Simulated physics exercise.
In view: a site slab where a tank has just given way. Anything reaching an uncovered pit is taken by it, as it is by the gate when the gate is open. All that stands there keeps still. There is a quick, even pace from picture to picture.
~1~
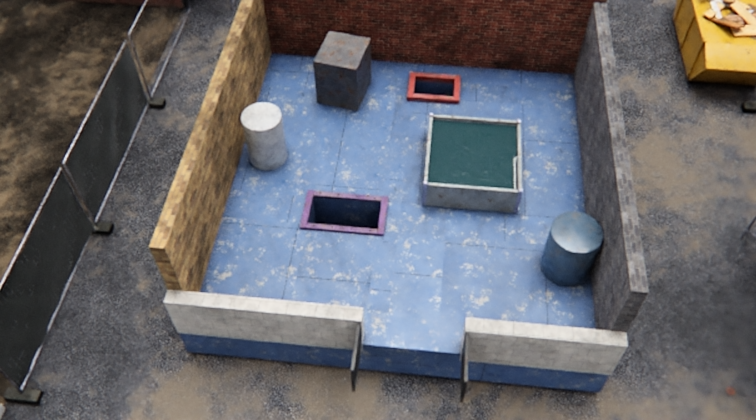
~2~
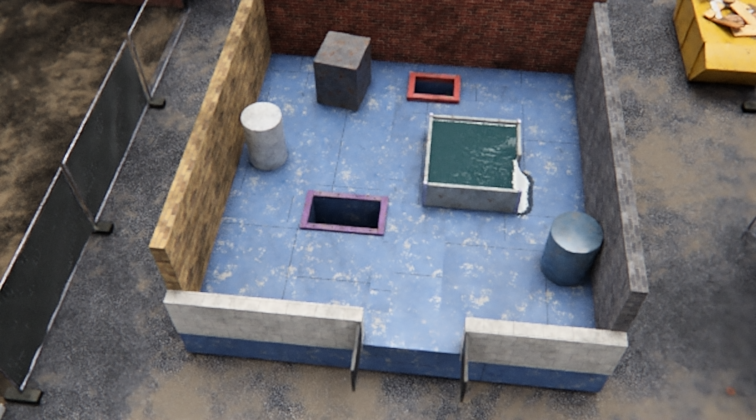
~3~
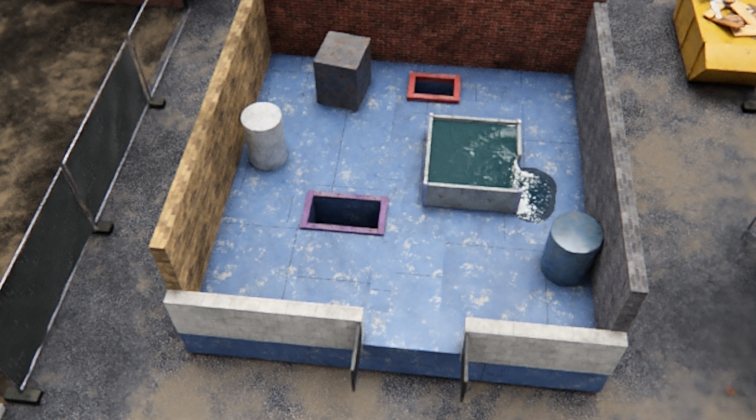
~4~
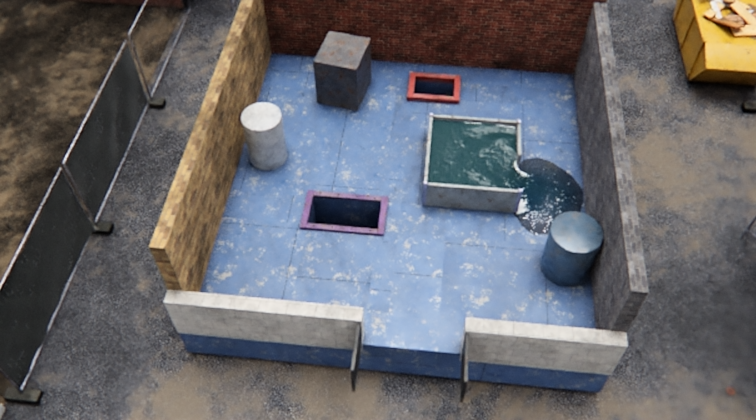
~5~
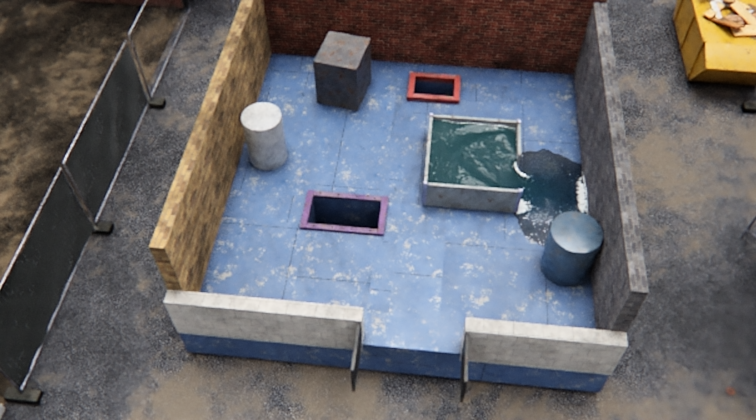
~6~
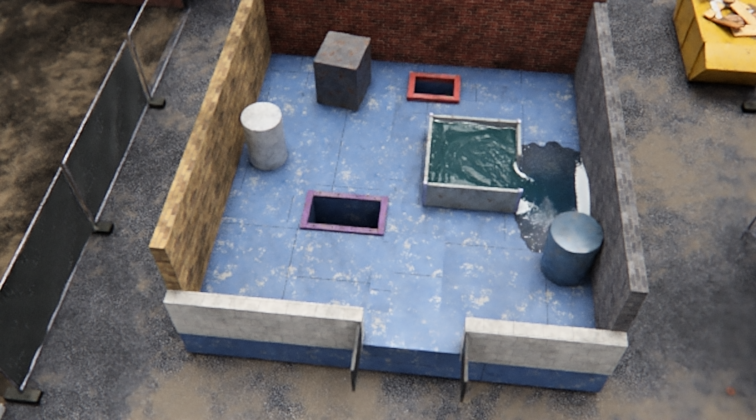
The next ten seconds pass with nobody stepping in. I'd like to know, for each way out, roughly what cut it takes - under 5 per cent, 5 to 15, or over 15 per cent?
The gate will take at least five but at most fifteen per cent, the purple pit will take below five per cent, the red pit will take below five per cent.
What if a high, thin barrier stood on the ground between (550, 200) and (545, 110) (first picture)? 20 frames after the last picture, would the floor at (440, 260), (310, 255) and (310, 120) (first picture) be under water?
First submerged, second spared, third spared.
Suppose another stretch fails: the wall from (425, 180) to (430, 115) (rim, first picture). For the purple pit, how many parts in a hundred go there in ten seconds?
Purple 12 %.
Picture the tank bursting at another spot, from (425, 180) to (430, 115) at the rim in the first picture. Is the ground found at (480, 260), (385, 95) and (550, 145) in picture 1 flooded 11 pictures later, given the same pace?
Taking them in order, I'd say not reached, swamped and not reached.
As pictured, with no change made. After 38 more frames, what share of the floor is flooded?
I'd guess some 60 per cent.
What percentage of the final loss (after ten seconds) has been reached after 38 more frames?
It would be around 45 %.
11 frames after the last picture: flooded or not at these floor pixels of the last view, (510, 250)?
That spot: Soaked.
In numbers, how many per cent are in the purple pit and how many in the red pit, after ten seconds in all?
Shares, in order: 0 % and 0 %.
A moment on, water covers 10 % of the floor; the gate 0 %, the purple pit 0 %, the red pit 0 %.
Next, water covers 20 % of the floor; the gate 0 %, the purple pit 0 %, the red pit 0 %.
Then, water covers 40 % of the floor; the gate 0 %, the purple pit 0 %, the red pit 0 %.
Later, water covers 60 % of the floor; the gate 3 %, the purple pit 1 %, the red pit 0 %.
In the end, water covers 85 % of the floor; the gate 8 %, the purple pit 1 %, the red pit 0 %.
